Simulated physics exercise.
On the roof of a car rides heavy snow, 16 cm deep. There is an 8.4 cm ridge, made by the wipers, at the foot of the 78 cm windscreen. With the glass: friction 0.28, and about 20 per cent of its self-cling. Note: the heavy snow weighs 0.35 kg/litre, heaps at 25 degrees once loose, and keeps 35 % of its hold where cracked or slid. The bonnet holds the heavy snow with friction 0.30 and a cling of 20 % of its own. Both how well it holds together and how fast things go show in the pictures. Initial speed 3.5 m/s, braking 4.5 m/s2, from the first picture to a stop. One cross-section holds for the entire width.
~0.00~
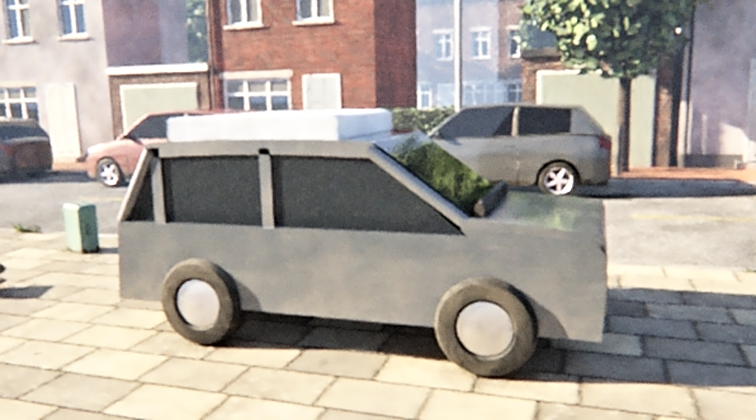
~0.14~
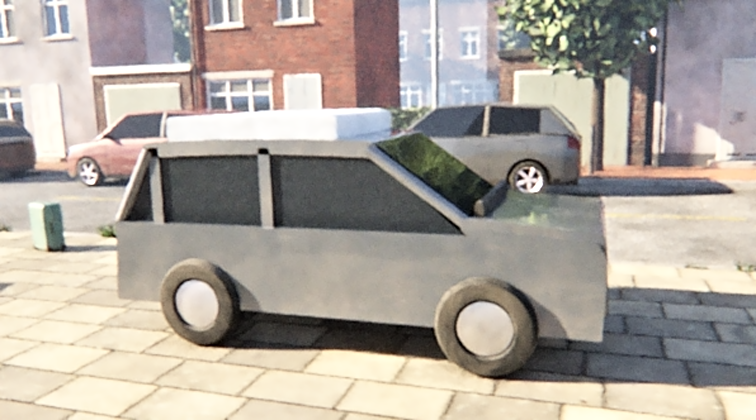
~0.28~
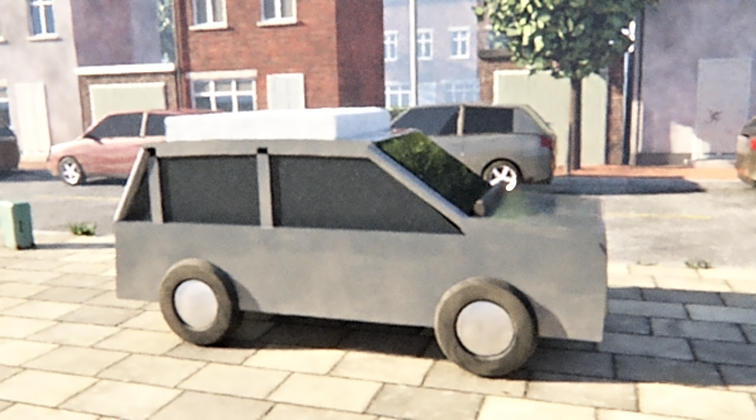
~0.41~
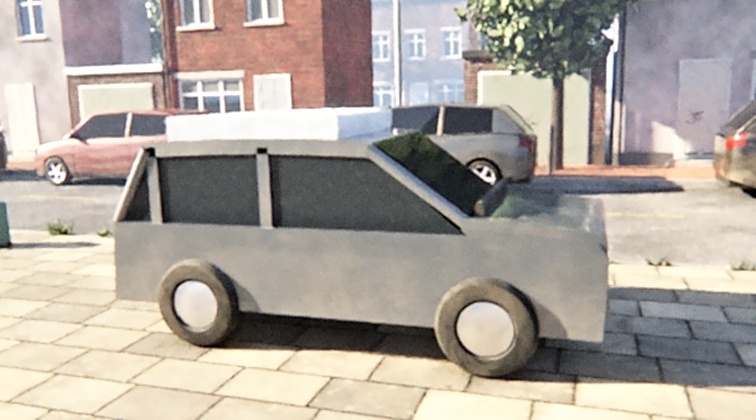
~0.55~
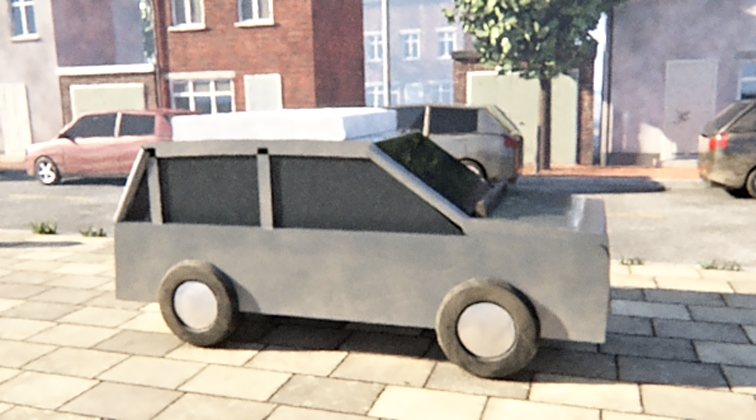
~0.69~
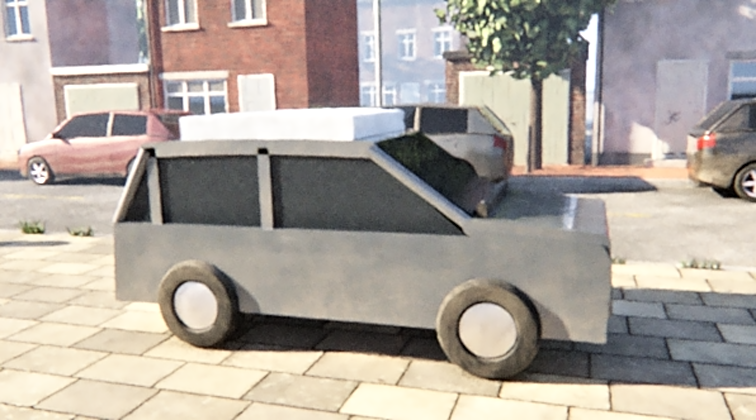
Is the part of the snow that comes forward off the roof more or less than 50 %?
Estimate: A smaller amount than 50 %.
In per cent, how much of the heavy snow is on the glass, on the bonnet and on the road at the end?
In the end some 8 percent lies on the glass, 5 percent on the bonnet, and 0 percent on the road.
By 1.04 s, 90 % of the snow is on the roof, 10 % on the glass, none on the bonnet and none has gone off the nose.
By 1.45 s, 87 % of the snow is on the roof, 13 % on the glass, none on the bonnet and none has gone off the nose.
By 1.86 s, 87 % of the snow is on the roof, 8 % on the glass, 5 % on the bonnet and none has gone off the nose.
By 2.28 s, 87 % of the snow is on the roof, 8 % on the glass, 5 % on the bonnet and none has gone off the nose.
By 2.40 s, at the end, 87 % of the snow is on the roof, 8 % on the glass, 5 % on the bonnet and none has gone off the nose.
